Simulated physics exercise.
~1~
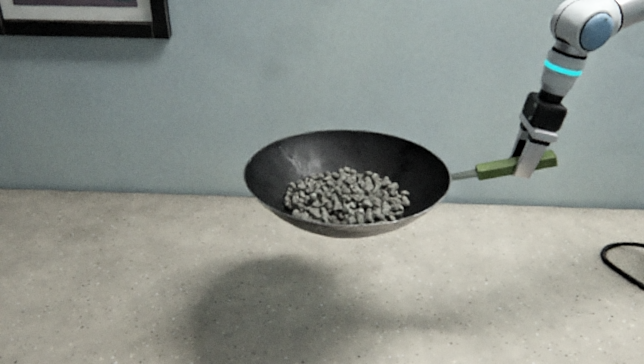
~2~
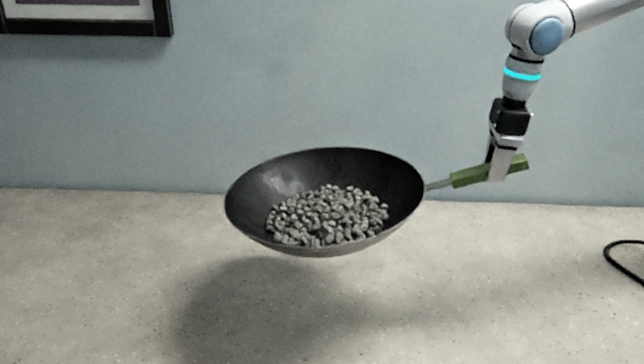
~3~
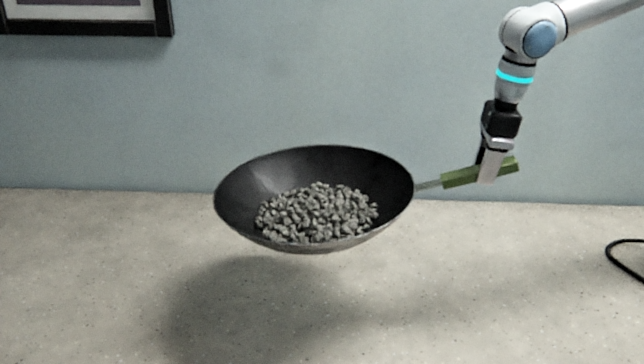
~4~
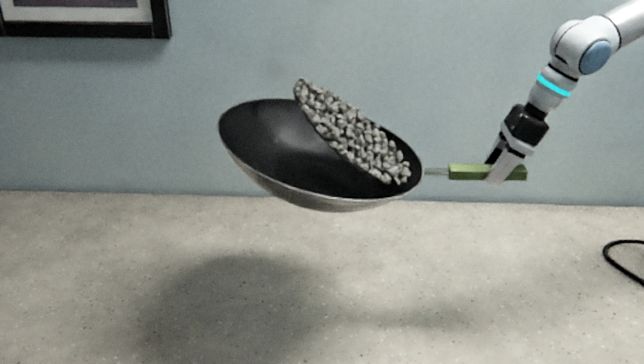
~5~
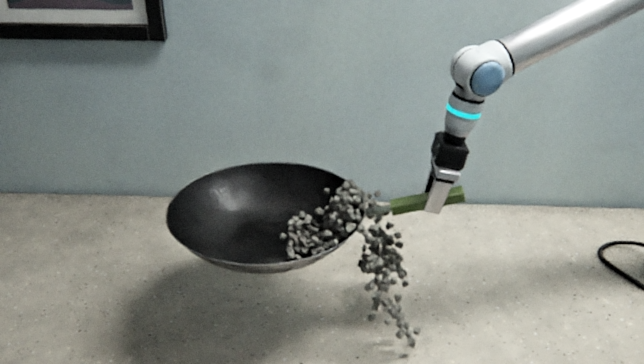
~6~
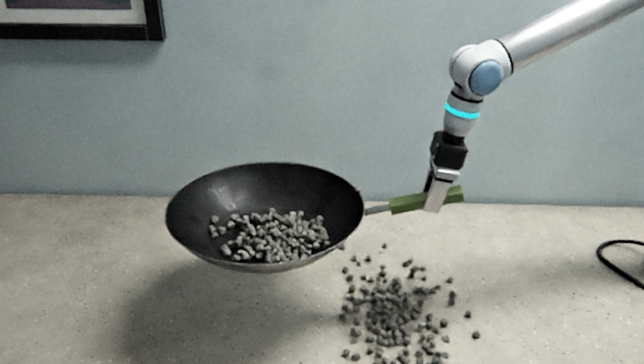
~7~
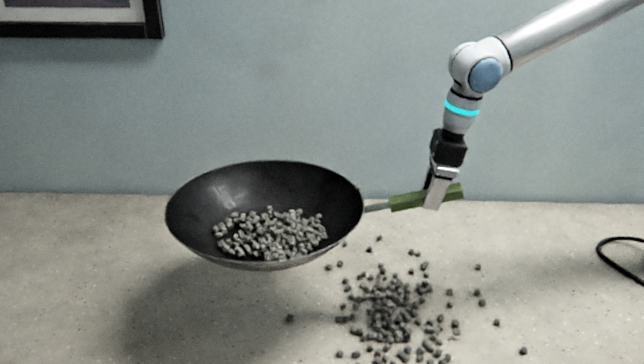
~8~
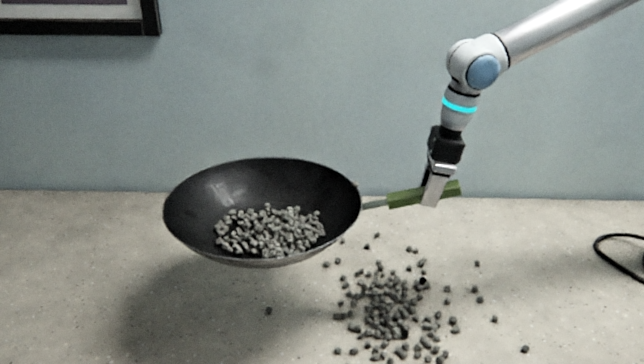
In the video, a robot arm holds a dark wok of small gray pebbles above a pale tabletop, moves it left, then tosses the load upward; many spill over the handle side and scatter on the table, while the rest settle in the wok, held still.
